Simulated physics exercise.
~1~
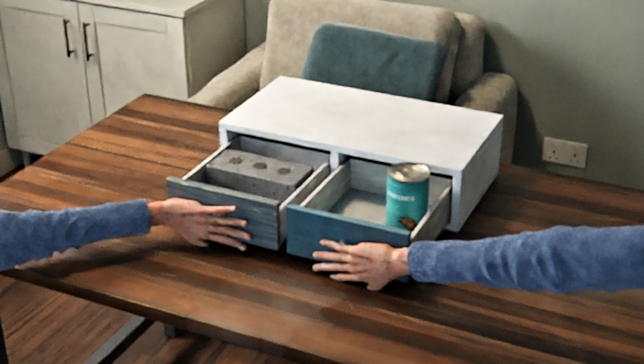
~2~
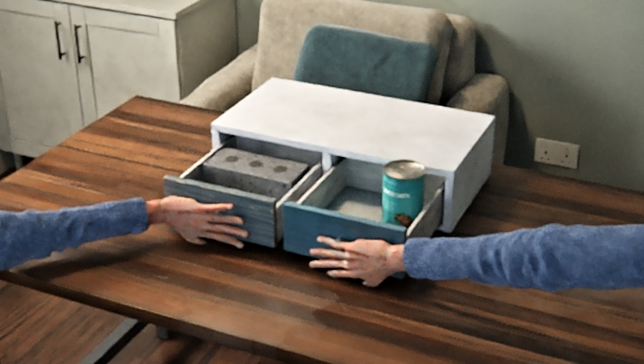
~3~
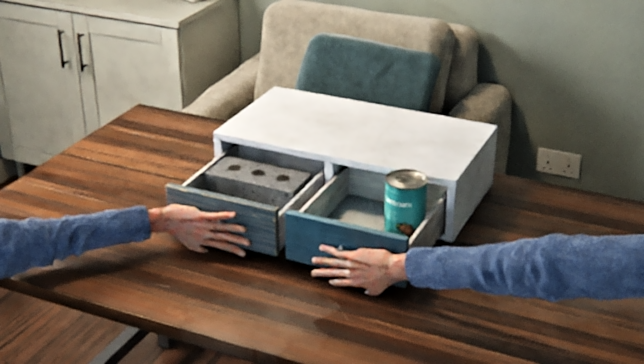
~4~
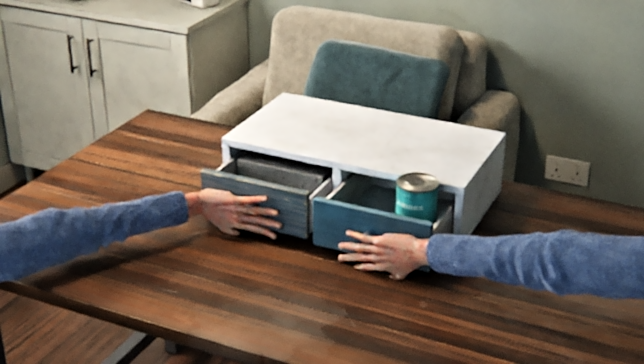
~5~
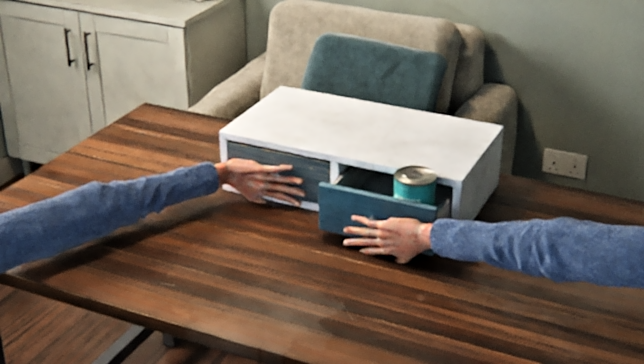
In this clip, two hands push at the open drawers of a low white cabinet on a wooden table, one holding a grey brick, the other an upright turquoise tin; both slide inward, and the left drawer closes fully while the right stays partly open.
